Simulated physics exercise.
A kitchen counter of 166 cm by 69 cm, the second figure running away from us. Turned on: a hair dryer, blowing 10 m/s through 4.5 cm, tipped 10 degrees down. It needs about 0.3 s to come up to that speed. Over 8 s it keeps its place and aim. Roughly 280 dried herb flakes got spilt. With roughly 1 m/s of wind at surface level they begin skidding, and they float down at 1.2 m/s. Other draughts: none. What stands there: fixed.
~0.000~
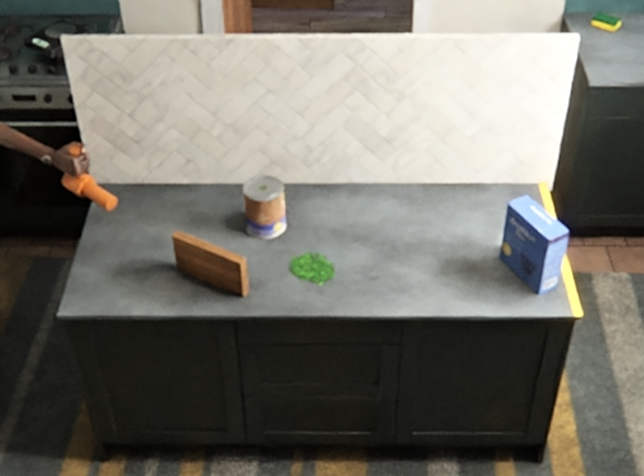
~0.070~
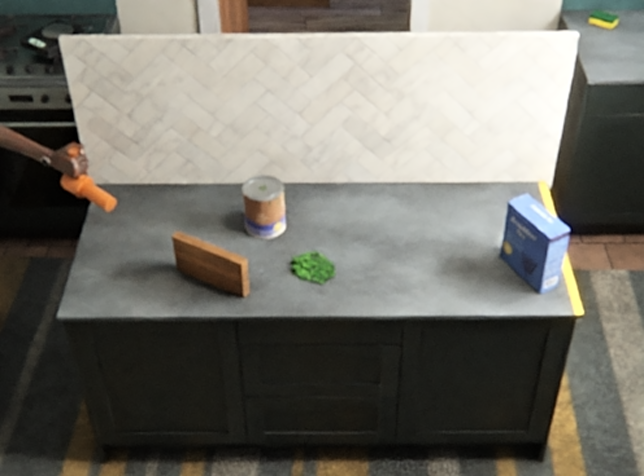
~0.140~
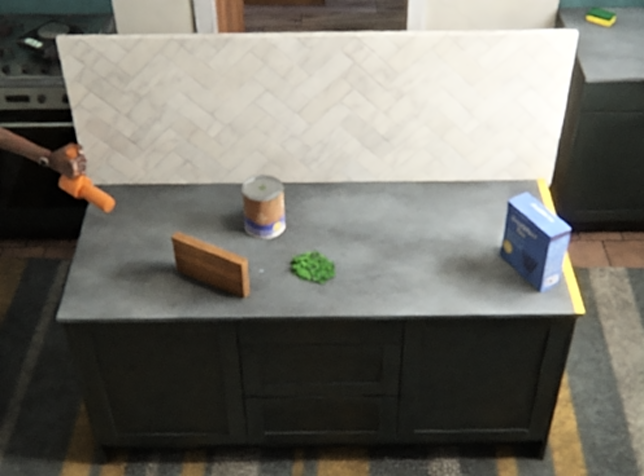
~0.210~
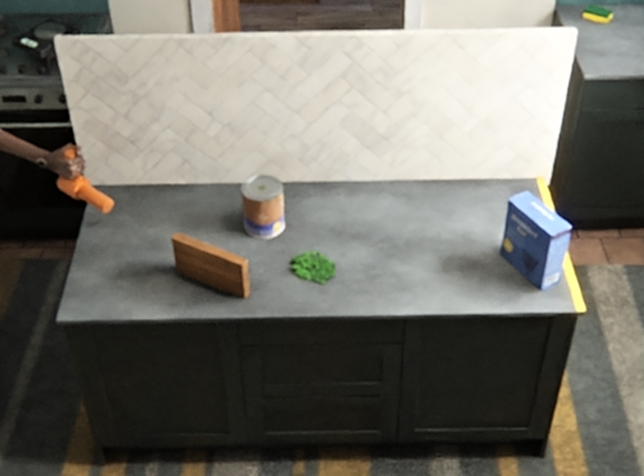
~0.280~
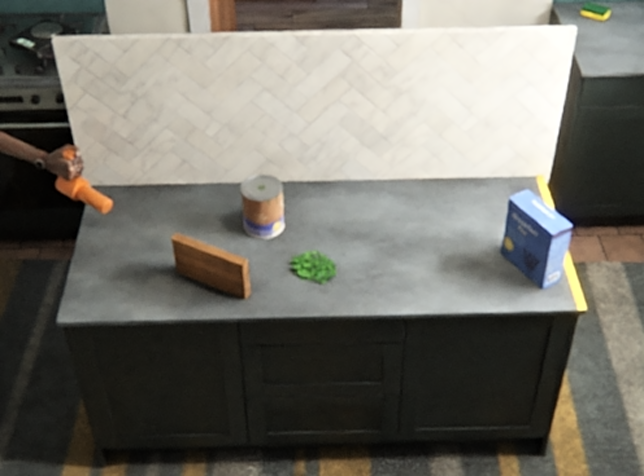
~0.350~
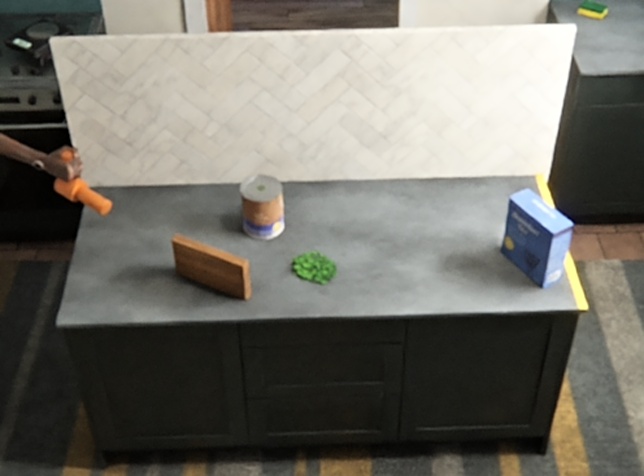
A hand holds an orange hair dryer toward green flakes lying still on a grey counter.
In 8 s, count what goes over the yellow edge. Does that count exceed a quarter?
No.
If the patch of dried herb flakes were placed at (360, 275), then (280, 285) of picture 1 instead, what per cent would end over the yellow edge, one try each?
Results, one try each: 15 %, 0 %.
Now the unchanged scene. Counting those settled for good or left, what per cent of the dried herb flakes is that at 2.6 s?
Near 40 %.
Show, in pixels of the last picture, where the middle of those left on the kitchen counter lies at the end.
(501, 253).
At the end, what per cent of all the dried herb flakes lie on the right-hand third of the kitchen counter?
I'd put it at about 70 percent.
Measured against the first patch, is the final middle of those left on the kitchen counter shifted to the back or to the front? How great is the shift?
Toward the rear, roughly 5 cm.
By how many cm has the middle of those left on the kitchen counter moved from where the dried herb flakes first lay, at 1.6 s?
Centre offset: Approx. 60 cm.
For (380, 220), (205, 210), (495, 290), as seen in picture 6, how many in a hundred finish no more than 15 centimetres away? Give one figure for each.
Taking the spots one by one, around 0 %, 0 % and 30 %.
After 1.6 s the count stands so, 7 % are over the yellow edge; the middle of those still in play is near (487, 256).
After 2.6 s the count stands so, 8 % are over the yellow edge; the middle of those still in play is near (493, 256).
After 4.4 s the count stands so, 9 % are over the yellow edge; the middle of those still in play is near (495, 255).
After 8.0 s, at the end, 10 % are over the yellow edge; the middle of those still in play is near (501, 253).
